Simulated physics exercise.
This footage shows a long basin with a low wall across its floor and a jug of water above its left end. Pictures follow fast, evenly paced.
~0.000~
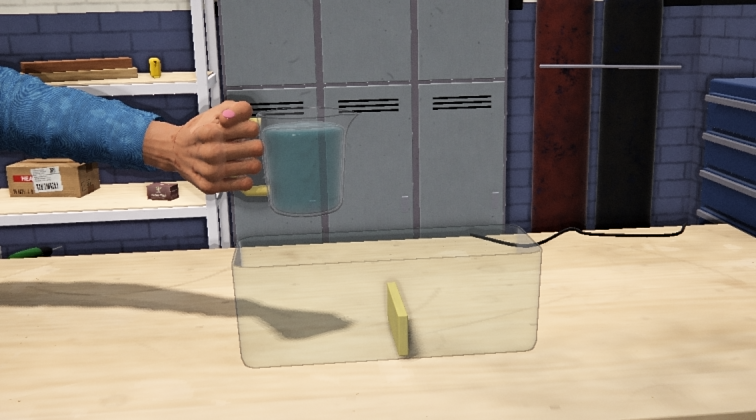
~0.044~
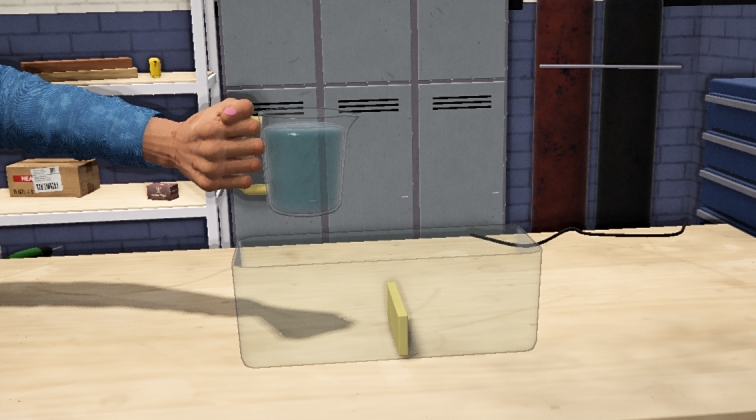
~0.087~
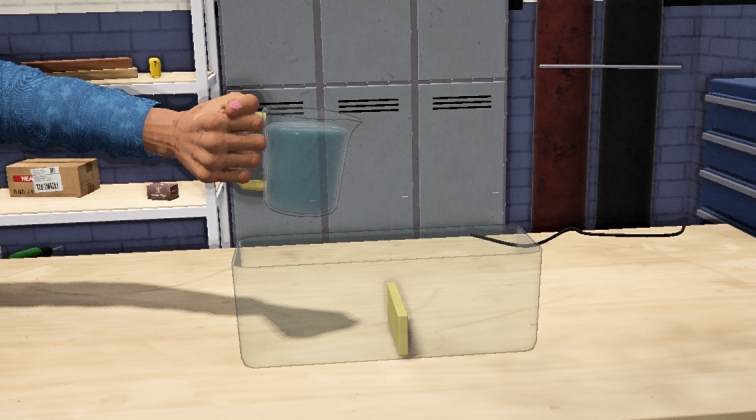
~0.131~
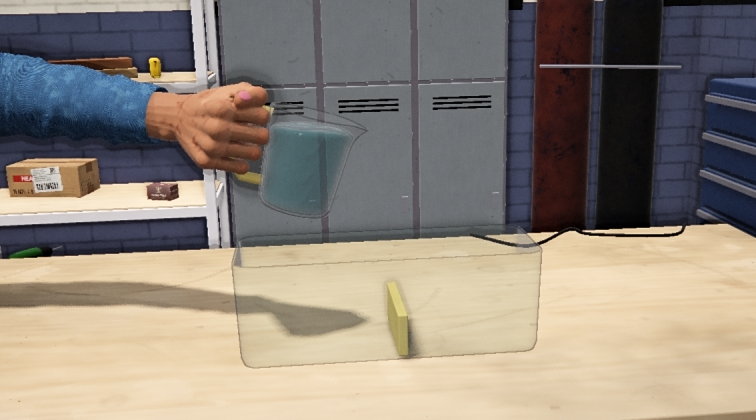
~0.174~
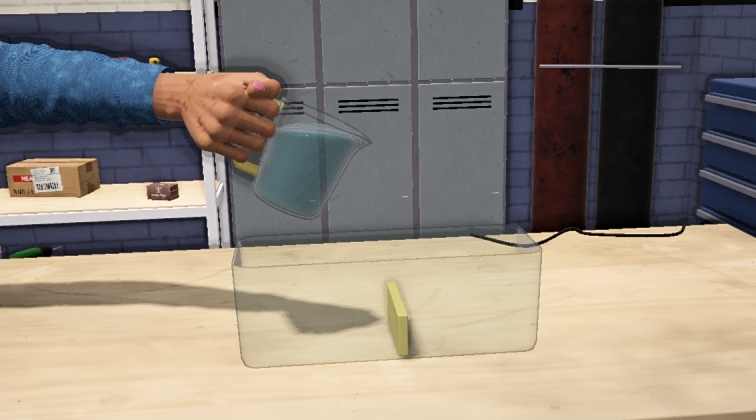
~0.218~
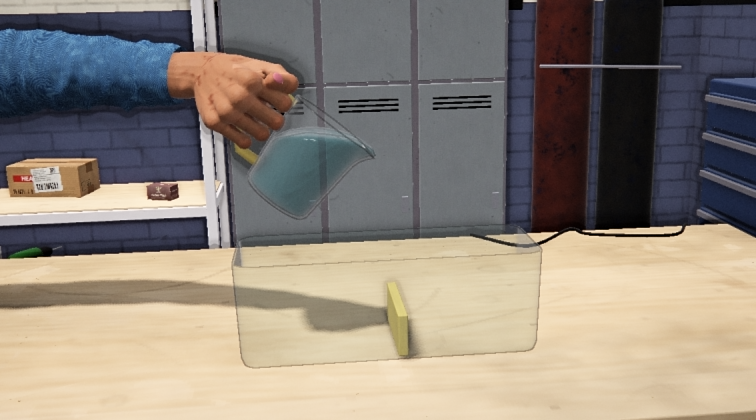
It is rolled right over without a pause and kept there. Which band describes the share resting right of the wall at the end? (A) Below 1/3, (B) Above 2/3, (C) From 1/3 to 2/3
The answer is C.
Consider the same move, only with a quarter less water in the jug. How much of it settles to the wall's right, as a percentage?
That share would be some 25 parts in a hundred.
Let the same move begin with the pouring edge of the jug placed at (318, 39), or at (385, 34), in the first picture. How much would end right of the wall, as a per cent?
First place gives some 20 %, second place some 90 %.
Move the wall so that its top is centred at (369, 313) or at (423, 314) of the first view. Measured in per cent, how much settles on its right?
Note - case one near 90 %, case two near 25 %.
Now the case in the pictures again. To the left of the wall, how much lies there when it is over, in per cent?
Close to 60 in a hundred.
A moment on, the jug is tipped right over and 39 per cent is still to pour, 10 is left of the wall and 30 right of it.
Next, the jug is tipped right over and 3 per cent is still to pour, 51 is left of the wall and 41 right of it.
Then the jug is tipped right over and 0 per cent is still to pour, 57 is left of the wall and 40 right of it.
Later the jug is tipped right over and 0 per cent is still to pour, 58 is left of the wall and 40 right of it.
In the end 58 per cent lies left of the wall, 40 right of it and 2 outside.
